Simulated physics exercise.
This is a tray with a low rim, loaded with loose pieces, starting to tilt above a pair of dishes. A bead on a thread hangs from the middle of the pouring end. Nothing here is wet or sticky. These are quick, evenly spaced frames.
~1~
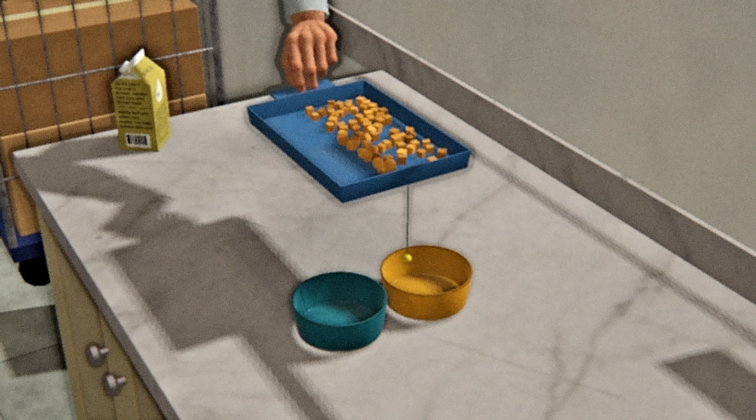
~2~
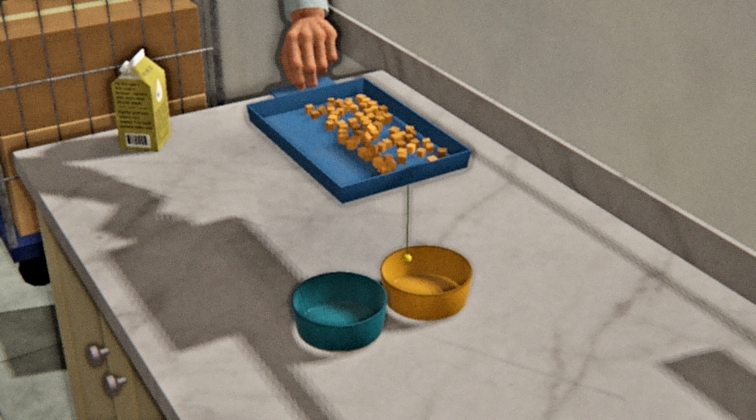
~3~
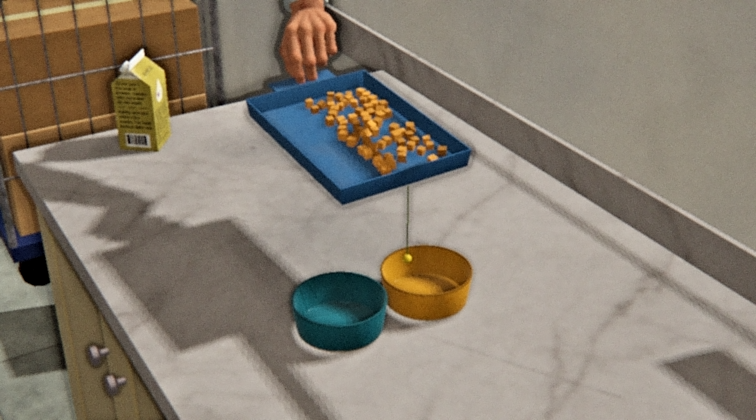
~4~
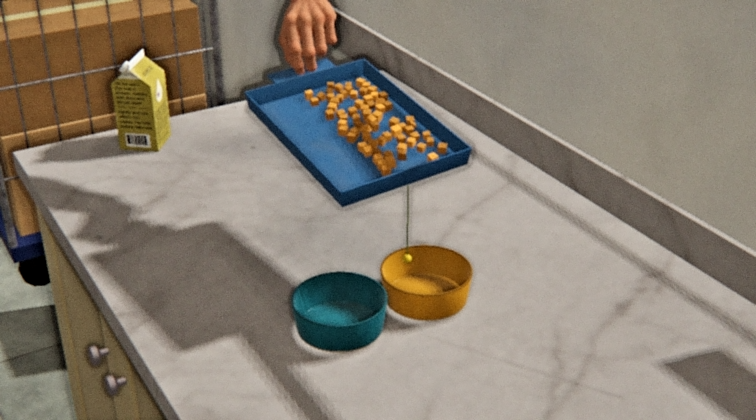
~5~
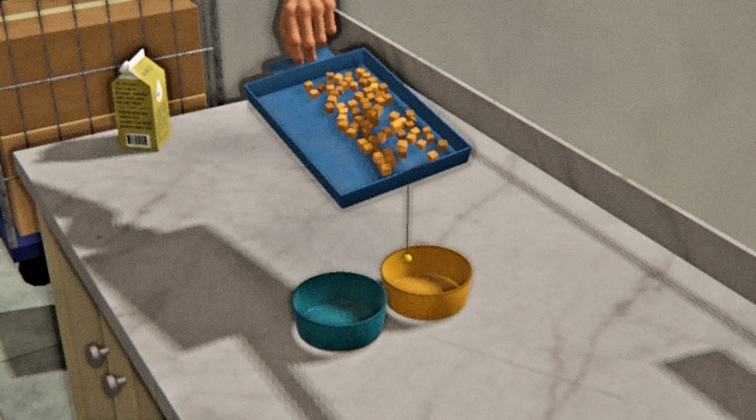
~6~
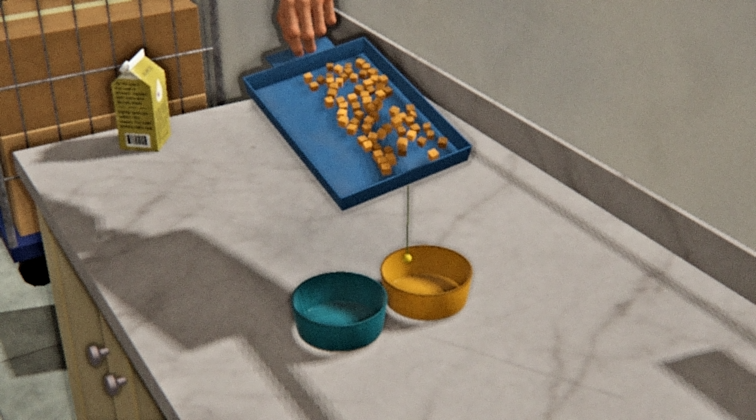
A hand raises the back of a blue tray of croutons above two bowls.
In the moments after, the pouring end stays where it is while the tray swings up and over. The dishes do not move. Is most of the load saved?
In the dishes lies more than half of it.
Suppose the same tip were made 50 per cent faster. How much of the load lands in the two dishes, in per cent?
Near 80 %.
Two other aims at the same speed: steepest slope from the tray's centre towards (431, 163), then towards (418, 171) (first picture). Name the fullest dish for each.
First right, then the right-hand dish.
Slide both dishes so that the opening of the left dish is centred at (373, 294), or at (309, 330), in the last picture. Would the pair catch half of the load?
In turn: More than half; the larger part.
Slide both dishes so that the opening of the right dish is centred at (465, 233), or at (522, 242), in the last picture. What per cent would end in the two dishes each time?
In turn 0 and 0 in a hundred.
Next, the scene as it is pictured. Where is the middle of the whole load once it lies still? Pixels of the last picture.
Roughly at (355, 329).
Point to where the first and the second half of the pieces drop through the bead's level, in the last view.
Early half (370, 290), late half (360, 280).
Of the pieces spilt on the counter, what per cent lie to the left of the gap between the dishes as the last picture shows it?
Close to 10 per cent.
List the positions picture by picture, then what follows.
Corners of the pouring end at (342, 185) and (468, 150), level; middle of the load at (370, 131), croutons; left dish at (363, 335); right dish at (451, 303); bead on its thread at (407, 259), in the first picture.
Corners of the pouring end at (342, 185) and (468, 150), level; middle of the load at (370, 130), in the second picture.
Corners of the pouring end at (342, 187) and (468, 149), tipped barely, lowest at the left corner; middle of the load at (370, 126), in the third picture.
Corners of the pouring end at (342, 190) and (468, 147), tipped a little, lowest at the left corner; middle of the load at (370, 120), in the fourth picture.
Corners of the pouring end at (342, 193) and (468, 146), tipped a little, lowest at the left corner; middle of the load at (370, 114), in the fifth picture.
Corners of the pouring end at (342, 196) and (469, 145), tipped clearly, lowest at the left corner; middle of the load at (370, 109); left dish at (363, 335); right dish at (451, 303), in the sixth picture.
Soon after the last picture, tray tipped steeply; all on the tray.
A little later, tray tipped right over; all on the tray.
Later still, tray tipped past a quarter turn; about two thirds in the left dish; about a third outside both.
At rest, tray tipped past a quarter turn; about two thirds in the left dish; none in the right dish; about a third outside both.
